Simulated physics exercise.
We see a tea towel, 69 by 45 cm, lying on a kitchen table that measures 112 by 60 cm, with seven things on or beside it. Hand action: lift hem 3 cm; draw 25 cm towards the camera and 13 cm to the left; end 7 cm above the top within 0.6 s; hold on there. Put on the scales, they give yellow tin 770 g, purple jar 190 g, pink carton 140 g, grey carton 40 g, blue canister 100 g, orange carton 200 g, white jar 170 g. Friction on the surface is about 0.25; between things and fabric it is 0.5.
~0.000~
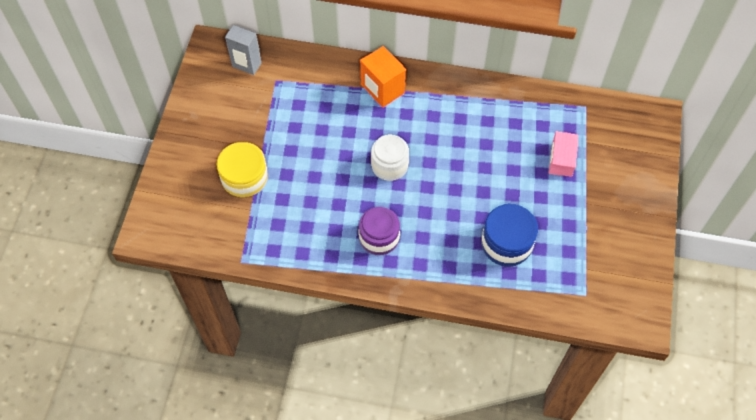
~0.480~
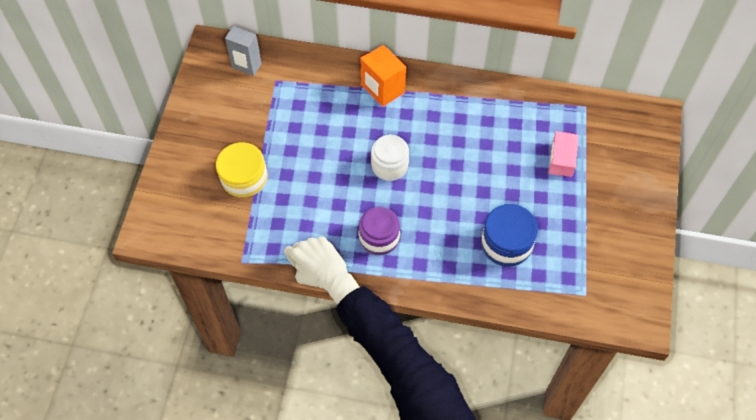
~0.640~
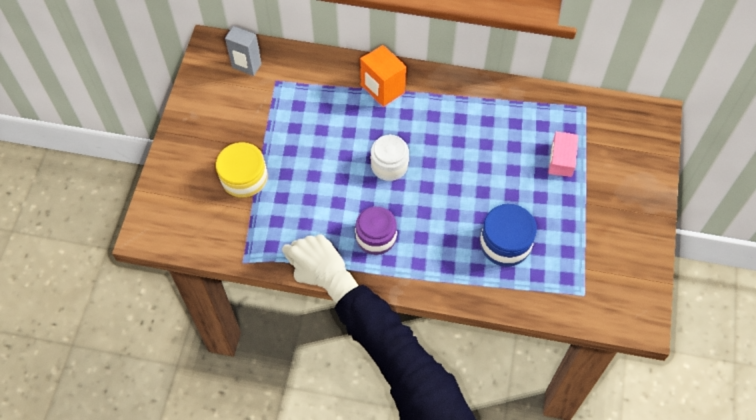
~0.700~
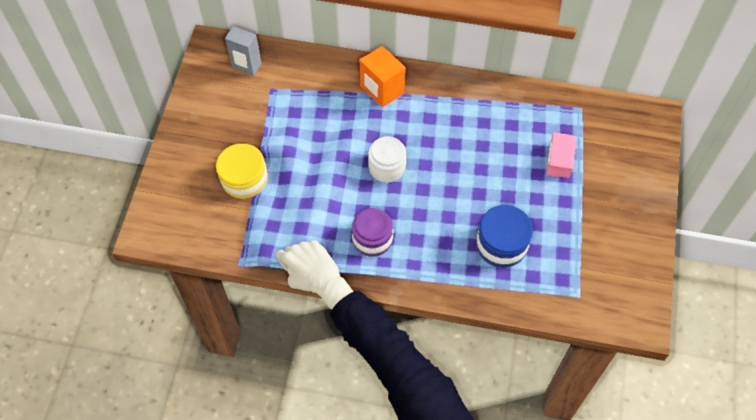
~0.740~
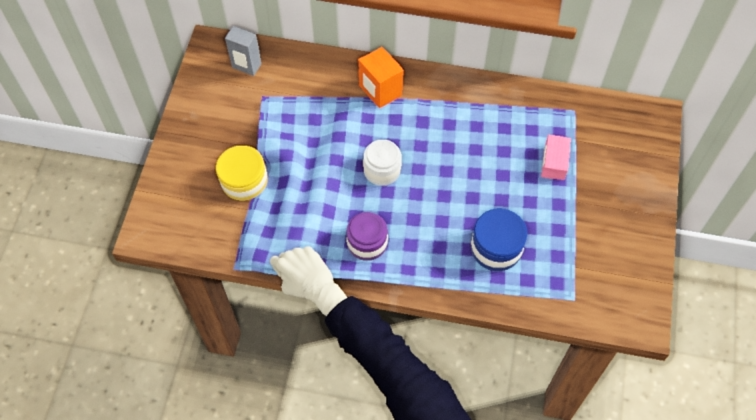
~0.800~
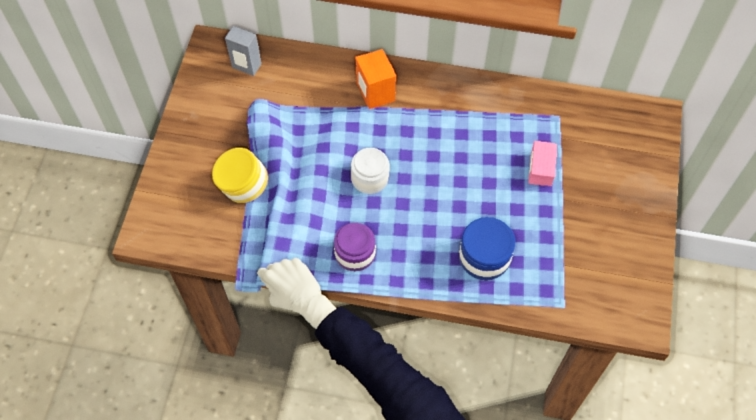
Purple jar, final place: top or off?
It will not last up there.
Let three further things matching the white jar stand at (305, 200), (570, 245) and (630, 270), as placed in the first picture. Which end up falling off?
Taking them one by one: Is lost, then is lost, then is left on top.
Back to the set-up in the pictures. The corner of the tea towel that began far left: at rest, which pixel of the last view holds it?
Around pixel (241, 177).
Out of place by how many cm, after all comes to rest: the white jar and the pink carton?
No distances to give - the white jar goes over the edge and the pink carton goes over the edge.
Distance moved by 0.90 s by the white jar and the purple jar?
For the white jar it's around 15 cm, and for the purple jar around 15 cm.
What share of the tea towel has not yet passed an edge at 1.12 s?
I'd say close to 60 per cent of it.
After 0.9 s, 90 % of the tea towel is still over the top; purple jar 13 cm off its start, white jar 13 cm off its start, pink carton 12 cm off its start.
After 1.0 s, 75 % of the tea towel is still over the top; purple jar 21 cm off its start, white jar 20 cm off its start, pink carton 19 cm off its start.
After 1.1 s, 60 % of the tea towel is still over the top; purple jar 29 cm off its start at (273, 325), white jar 30 cm off its start at (280, 235), pink carton 28 cm off its start at (454, 211).
After 1.2 s, 50 % of the tea towel is still over the top; purple jar over the edge, blue canister 36 cm off its start, pink carton 36 cm off its start.
After 2.8 s, 25 % of the tea towel is still over the top; purple jar over the edge, pink carton over the edge, blue canister over the edge, white jar over the edge.
